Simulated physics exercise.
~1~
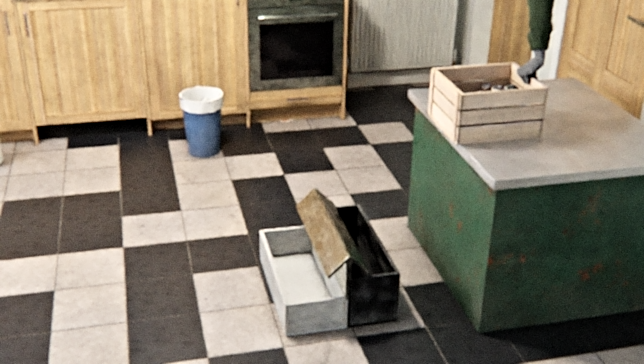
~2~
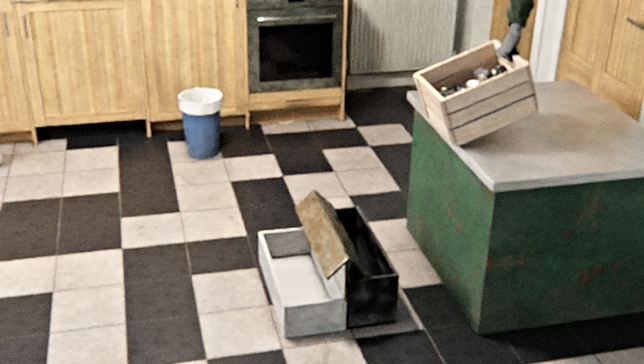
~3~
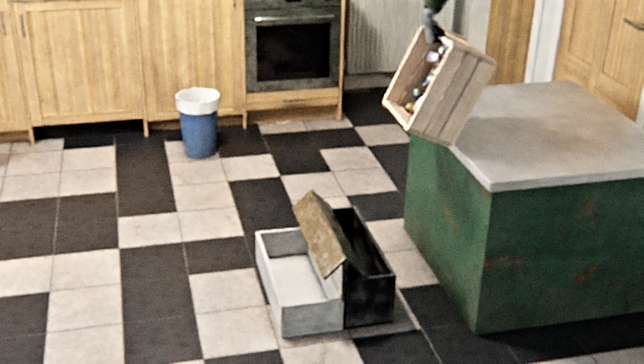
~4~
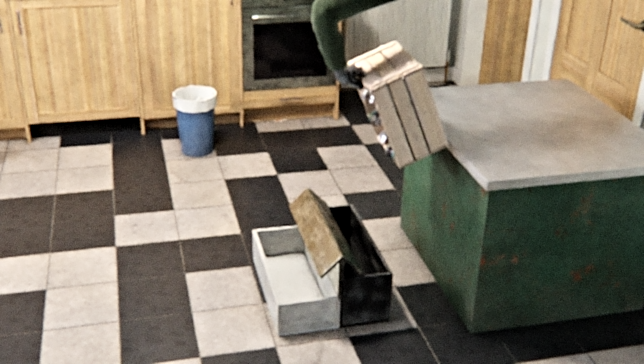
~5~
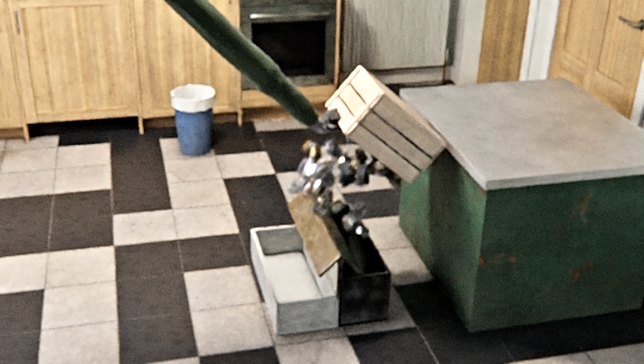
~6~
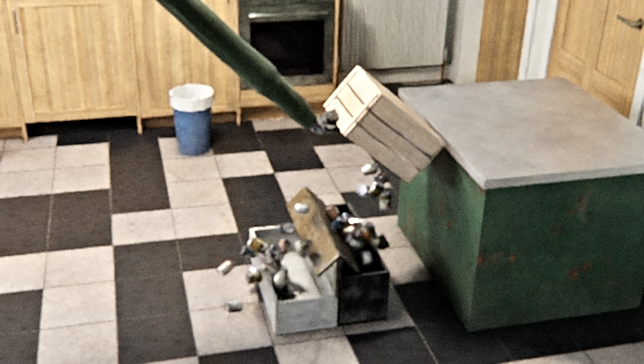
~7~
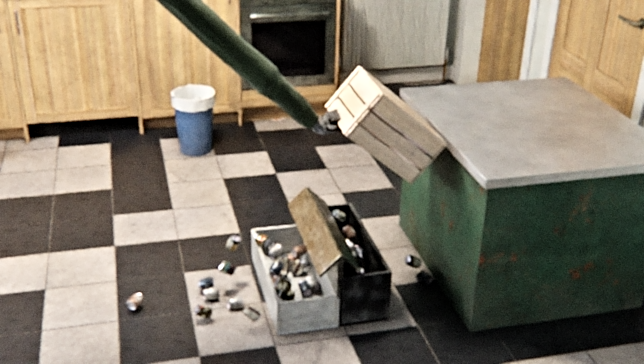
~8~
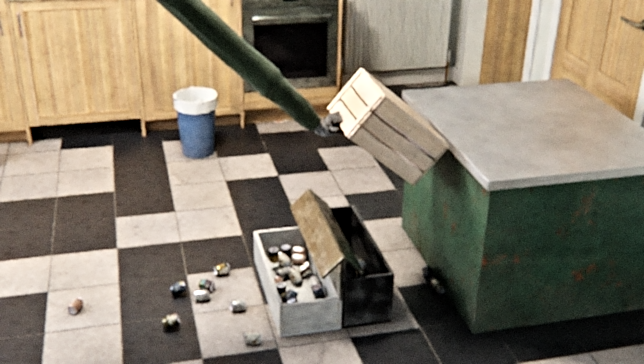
A green-sleeved arm tips a wooden crate, spilling small cans into two troughs and onto the floor.
